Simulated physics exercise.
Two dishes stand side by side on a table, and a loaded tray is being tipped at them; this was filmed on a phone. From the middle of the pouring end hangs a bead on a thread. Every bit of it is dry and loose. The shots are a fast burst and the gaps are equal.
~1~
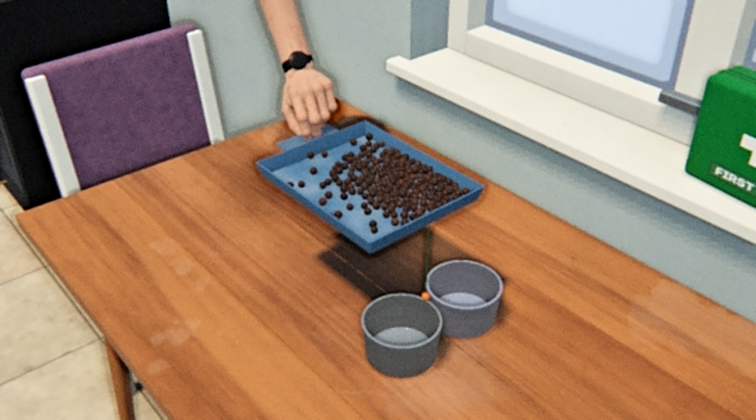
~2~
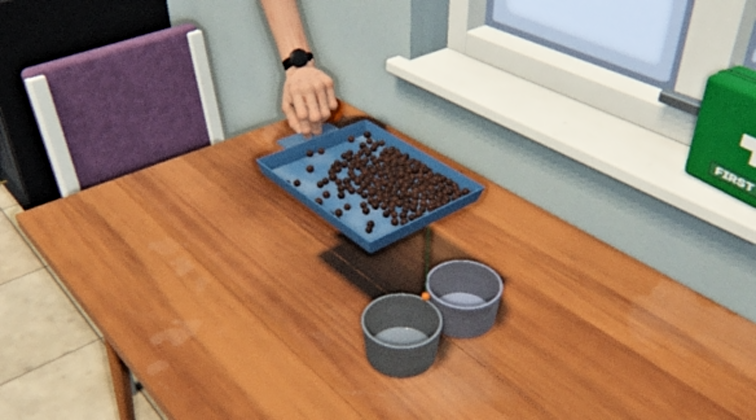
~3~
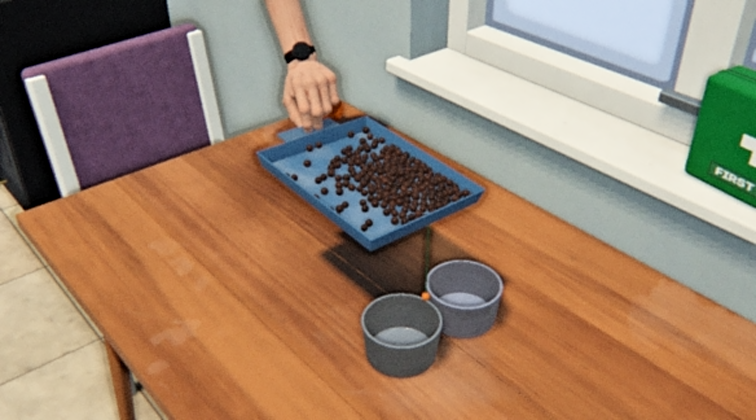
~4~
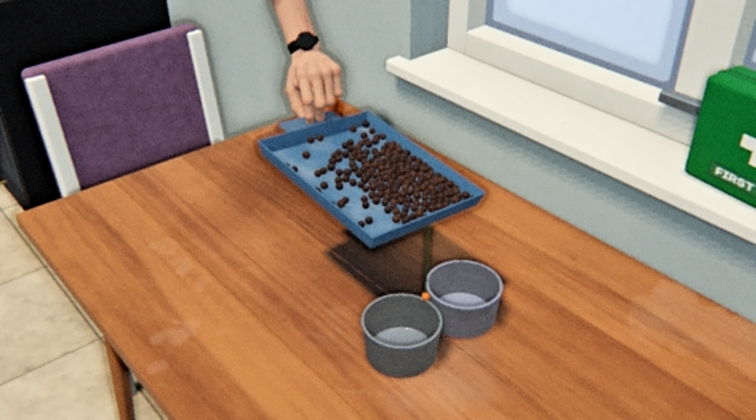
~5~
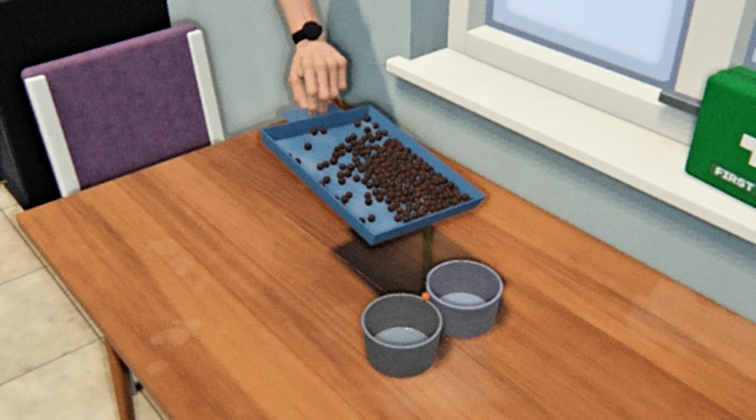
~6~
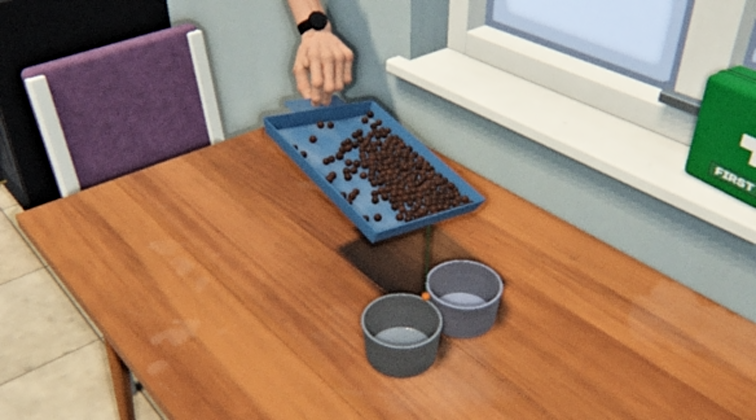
A hand with a dark watch held a blue tray of small brown balls near two gray dishes on a wooden table, then slowly raised the near end, and the balls shifted slightly.
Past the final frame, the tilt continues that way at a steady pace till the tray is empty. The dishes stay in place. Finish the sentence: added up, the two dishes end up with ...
... over half of it.
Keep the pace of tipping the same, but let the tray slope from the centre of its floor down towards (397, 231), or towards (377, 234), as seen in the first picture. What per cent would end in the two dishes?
Lab note: Try one about 20 %, try two about 30 %.
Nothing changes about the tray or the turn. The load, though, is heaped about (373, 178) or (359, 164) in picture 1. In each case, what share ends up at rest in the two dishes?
You'd get near 80 percent first and near 80 percent next.
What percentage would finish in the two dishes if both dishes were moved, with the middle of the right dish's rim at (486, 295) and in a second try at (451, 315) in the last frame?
70, then 0 %.
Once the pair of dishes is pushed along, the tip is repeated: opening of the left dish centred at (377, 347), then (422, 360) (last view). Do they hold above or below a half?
In order, they'd catch a minor share, and next a minor share.
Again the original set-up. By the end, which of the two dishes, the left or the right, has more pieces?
The one that comes out ahead is the rightward one.
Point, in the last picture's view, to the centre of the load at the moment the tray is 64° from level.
Near the pixel (459, 206).
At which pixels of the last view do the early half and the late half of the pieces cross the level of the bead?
Early half: (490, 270); late half: (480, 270).
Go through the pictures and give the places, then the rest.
In the first frame, corners of the pouring end near (370, 239) and (478, 186), level; middle of the load near (401, 183), chocolate balls; left dish near (428, 354); right dish near (490, 315); bead on its thread near (426, 296).
In the second frame, corners of the pouring end near (371, 238) and (478, 187), level; middle of the load near (401, 183).
In the third frame, corners of the pouring end near (372, 236) and (479, 189), tipped barely, lowest at the right corner; middle of the load near (401, 182), a little on the move.
In the fourth frame, corners of the pouring end near (373, 234) and (480, 192), tipped a little, lowest at the right corner; middle of the load near (402, 180), a little on the move.
In the fifth frame, corners of the pouring end near (375, 231) and (480, 195), tipped a little, lowest at the right corner; middle of the load near (403, 178), a little on the move.
In the sixth frame, corners of the pouring end near (378, 228) and (480, 198), tipped clearly, lowest at the right corner; middle of the load near (405, 176), near a third on the move; left dish near (428, 354); right dish near (490, 315).
Shortly afterwards, tray tipped steeply; the bulk on the tray; a little in the right dish; only a few outside both; a little in the air.
Next, tray tipped past a quarter turn; only a few on the tray; the bulk in the right dish; near a quarter outside both; only a few in the air.
Some moments later, tray tipped past a quarter turn; the bulk in the right dish; near a quarter outside both.
In the end, tray tipped past a quarter turn; none at all in the left dish; the bulk in the right dish; near a quarter outside both.
